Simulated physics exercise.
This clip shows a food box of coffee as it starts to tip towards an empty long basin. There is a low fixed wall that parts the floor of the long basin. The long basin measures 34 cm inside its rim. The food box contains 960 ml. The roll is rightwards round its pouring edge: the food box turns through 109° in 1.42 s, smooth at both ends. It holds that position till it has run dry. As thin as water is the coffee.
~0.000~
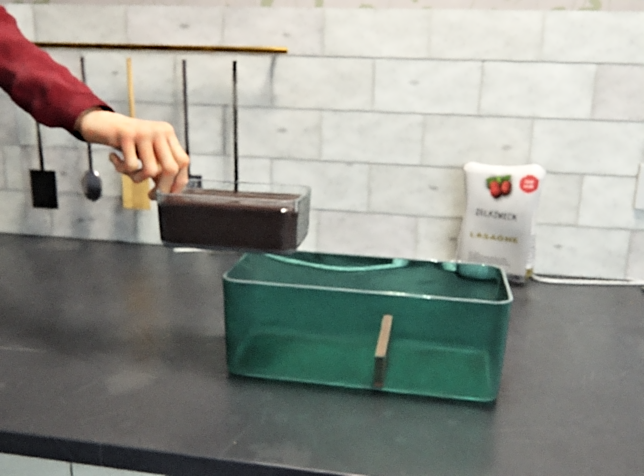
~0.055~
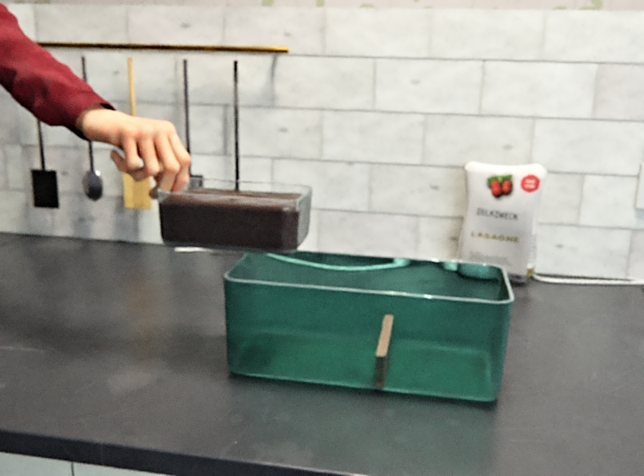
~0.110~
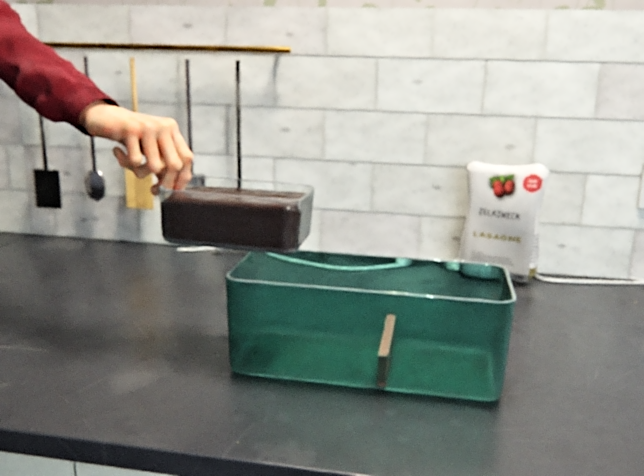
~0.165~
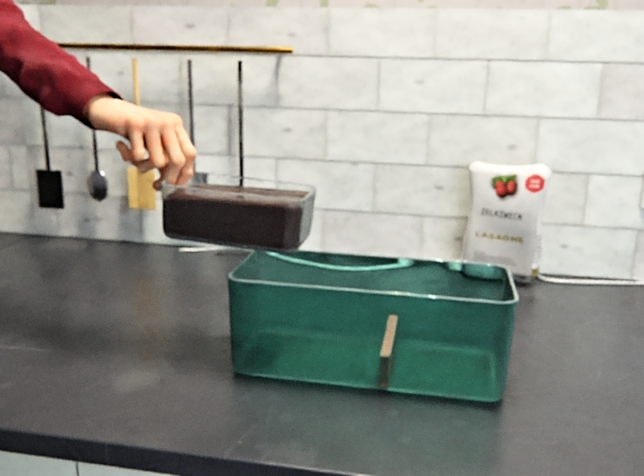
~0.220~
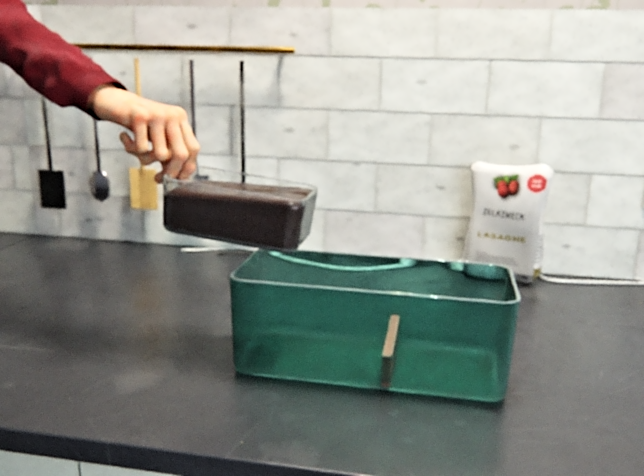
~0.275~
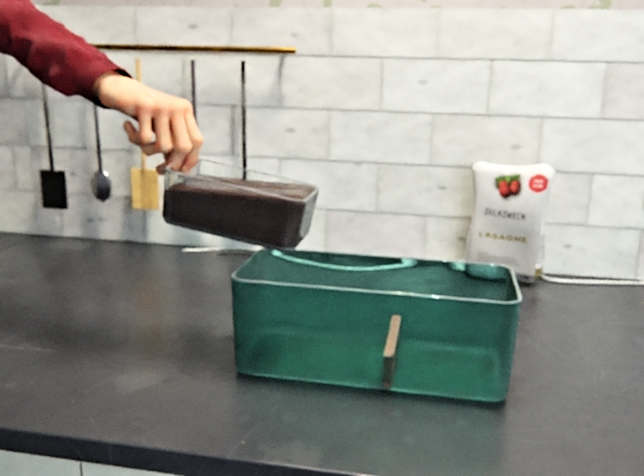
A hand in a red sleeve holding a clear box of dark coffee above a green basin, slowly tilting it rightwards.
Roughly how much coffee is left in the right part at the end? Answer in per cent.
Roughly 52 per cent is left in the right part.
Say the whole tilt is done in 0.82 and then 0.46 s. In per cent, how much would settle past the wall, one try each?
Near 50 in a hundred on the first go and near 45 in a hundred on the second.
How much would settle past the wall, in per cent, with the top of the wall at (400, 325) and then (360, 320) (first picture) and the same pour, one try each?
The first gives near 25 per cent and the second near 70 per cent.
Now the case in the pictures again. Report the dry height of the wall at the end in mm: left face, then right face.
Measured: Left around 26 mm, right around 14 mm.
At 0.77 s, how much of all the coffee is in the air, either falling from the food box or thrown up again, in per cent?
Close to 38 per cent, I'd say.
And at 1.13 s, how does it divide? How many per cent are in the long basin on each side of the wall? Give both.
Lab note: Left near 26, right near 54.
By 0.77 s the tilt is 61° and 39 per cent is still to pour, 17 is left of the wall and 4 right of it.
By 1.13 s the tilt is 98° and 6 per cent is still to pour, 26 is left of the wall and 53 right of it.
By 1.51 s the tilt is 109° and 0 per cent is still to pour, 39 is left of the wall and 53 right of it.
By 1.92 s the tilt is 109° and 0 per cent is still to pour, 38 is left of the wall and 53 right of it.
At rest 39 per cent lies left of the wall, 52 right of it and 9 outside.
